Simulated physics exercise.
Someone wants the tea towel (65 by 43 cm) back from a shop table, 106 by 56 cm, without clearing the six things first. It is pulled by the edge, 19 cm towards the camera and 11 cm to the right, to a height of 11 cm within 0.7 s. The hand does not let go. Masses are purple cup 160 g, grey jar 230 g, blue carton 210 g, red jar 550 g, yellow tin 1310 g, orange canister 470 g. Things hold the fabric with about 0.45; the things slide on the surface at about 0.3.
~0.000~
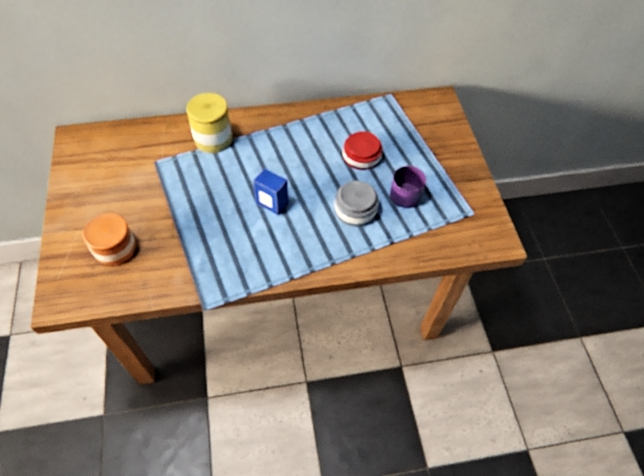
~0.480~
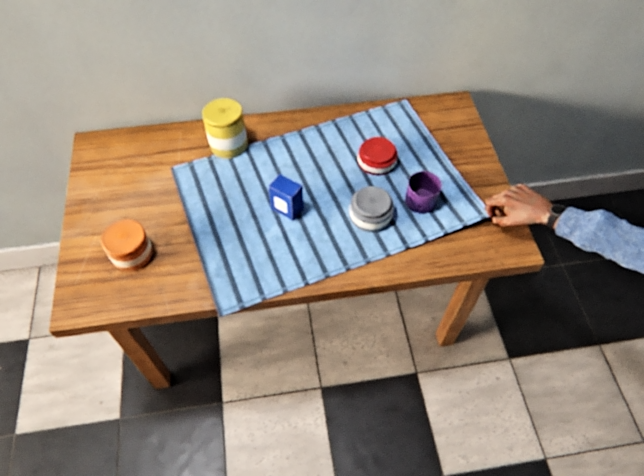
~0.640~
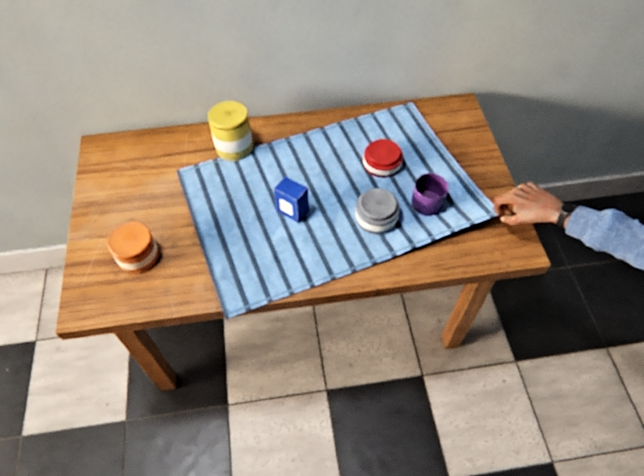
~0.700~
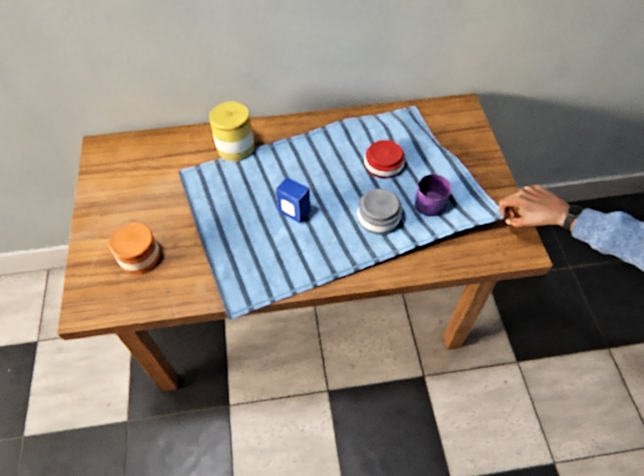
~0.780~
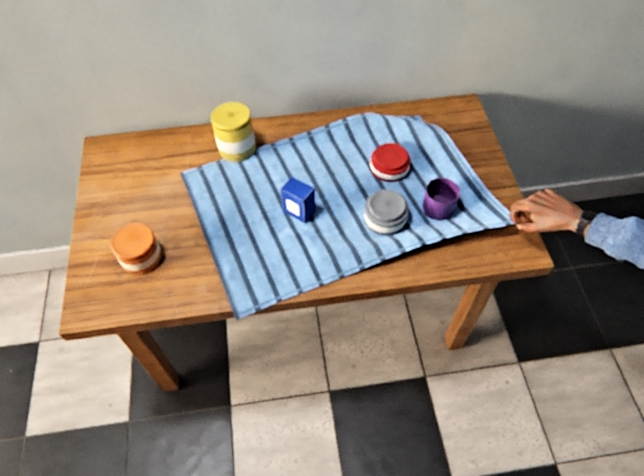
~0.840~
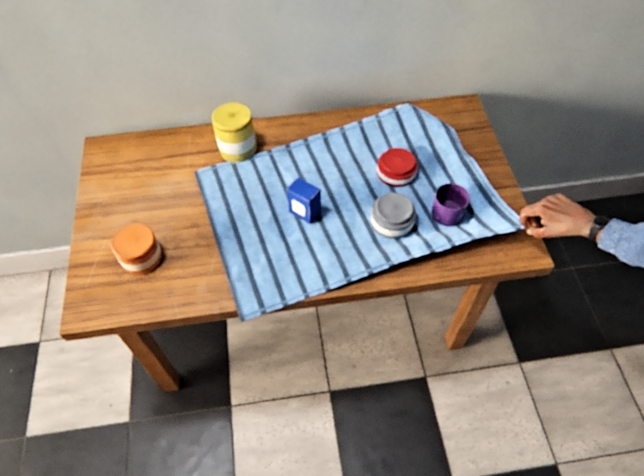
A hand grips a striped blue cloth's corner and drags it right, carrying several small containers along.
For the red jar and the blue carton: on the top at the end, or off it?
In order: The red jar stays on; the blue carton remains up there.
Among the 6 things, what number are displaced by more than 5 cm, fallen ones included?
I count 4.
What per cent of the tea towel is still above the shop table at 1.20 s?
Some 75 per cent of it.
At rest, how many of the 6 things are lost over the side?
I count 0.
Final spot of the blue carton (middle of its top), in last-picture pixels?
Near (380, 216).
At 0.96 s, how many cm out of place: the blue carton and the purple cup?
About: Blue carton 6 cm, purple cup 10 cm.
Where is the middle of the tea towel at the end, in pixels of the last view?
Near (425, 236).
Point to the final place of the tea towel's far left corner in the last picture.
Near (276, 177).
After 1.0 s, 95 % of the tea towel is still over the top; red jar 10 cm off its start, blue carton 7 cm off its start, purple cup 9 cm off its start.
After 1.1 s, 90 % of the tea towel is still over the top; red jar 17 cm off its start, blue carton 13 cm off its start, purple cup 16 cm off its start.
After 1.2 s, 75 % of the tea towel is still over the top; red jar 23 cm off its start at (471, 194), blue carton 17 cm off its start at (369, 211), purple cup 21 cm off its start at (519, 236).
After 1.3 s, 70 % of the tea towel is still over the top; red jar 26 cm off its start, blue carton 20 cm off its start, purple cup 25 cm off its start.
After 2.9 s, 70 % of the tea towel is still over the top; red jar 26 cm off its start at (485, 201), blue carton 20 cm off its start at (380, 216), purple cup 24 cm off its start at (530, 246), grey jar 23 cm off its start at (473, 252).
